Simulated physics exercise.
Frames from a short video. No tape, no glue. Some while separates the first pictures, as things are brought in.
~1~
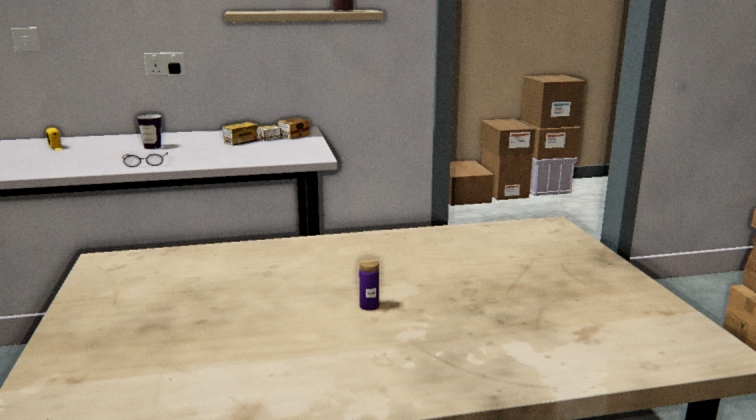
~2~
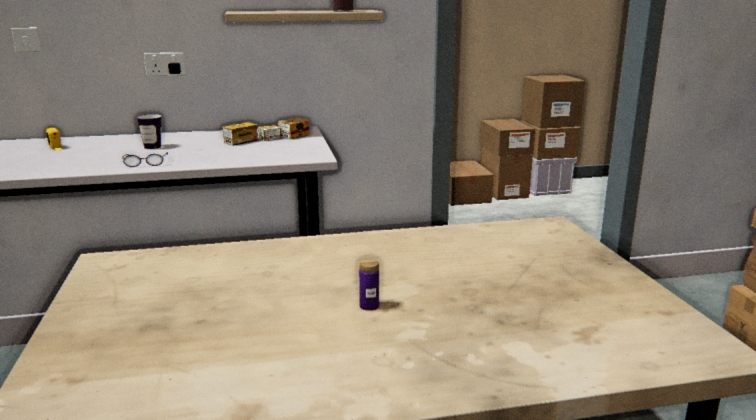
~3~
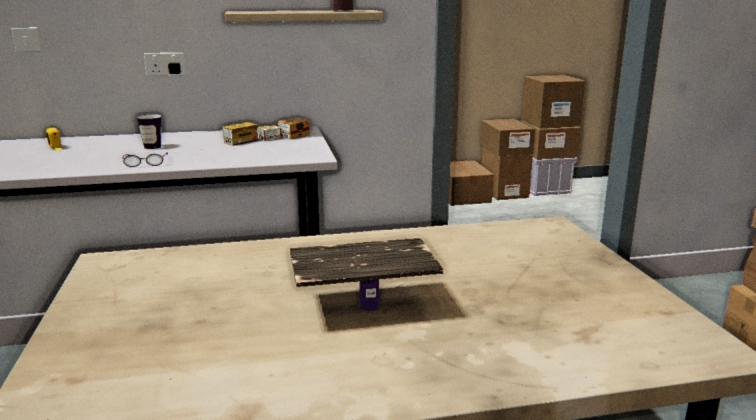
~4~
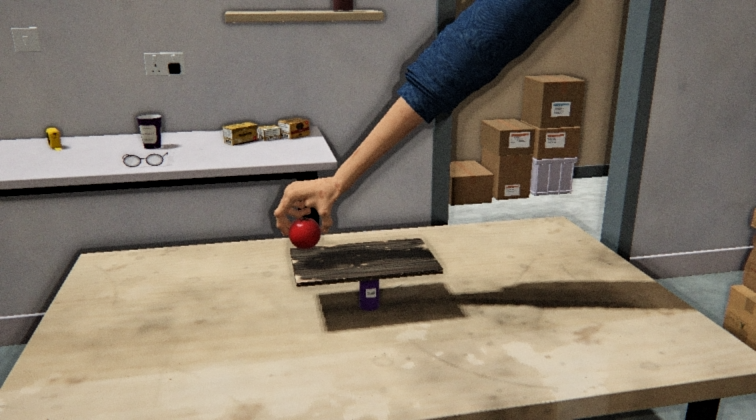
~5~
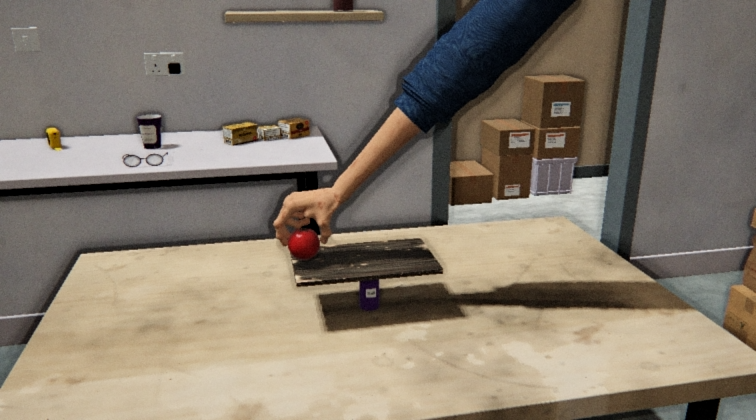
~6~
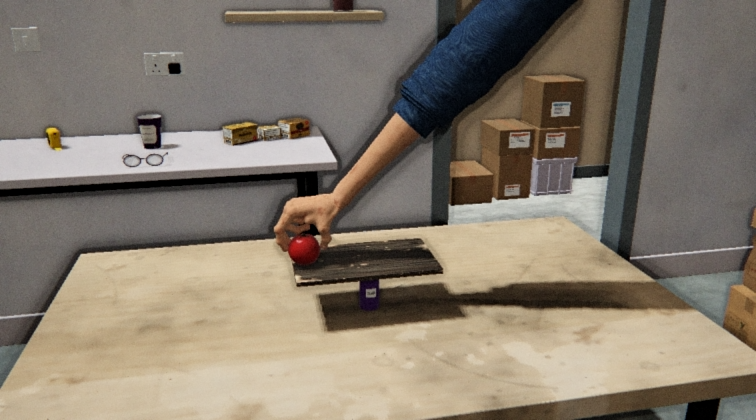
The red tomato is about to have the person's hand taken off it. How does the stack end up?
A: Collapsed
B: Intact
(A) Collapsed.
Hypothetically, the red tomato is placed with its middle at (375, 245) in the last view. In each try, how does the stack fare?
Stands.
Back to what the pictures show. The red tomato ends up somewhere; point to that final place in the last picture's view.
The object ends up somewhere around (272, 304).
Then, 0.40 s past the last view, red tomato now fallen; black board rocked 52° from its first pose.
Then, 0.60 s past the last view, black board rocked 37° from its first pose; purple shaker rocked 10° from its first pose.
Finally, fallen, red tomato; moved from the start, black board; purple shaker still in place. Final places as the last picture's camera would see them, red tomato near (272, 304). The stack loses its balance.
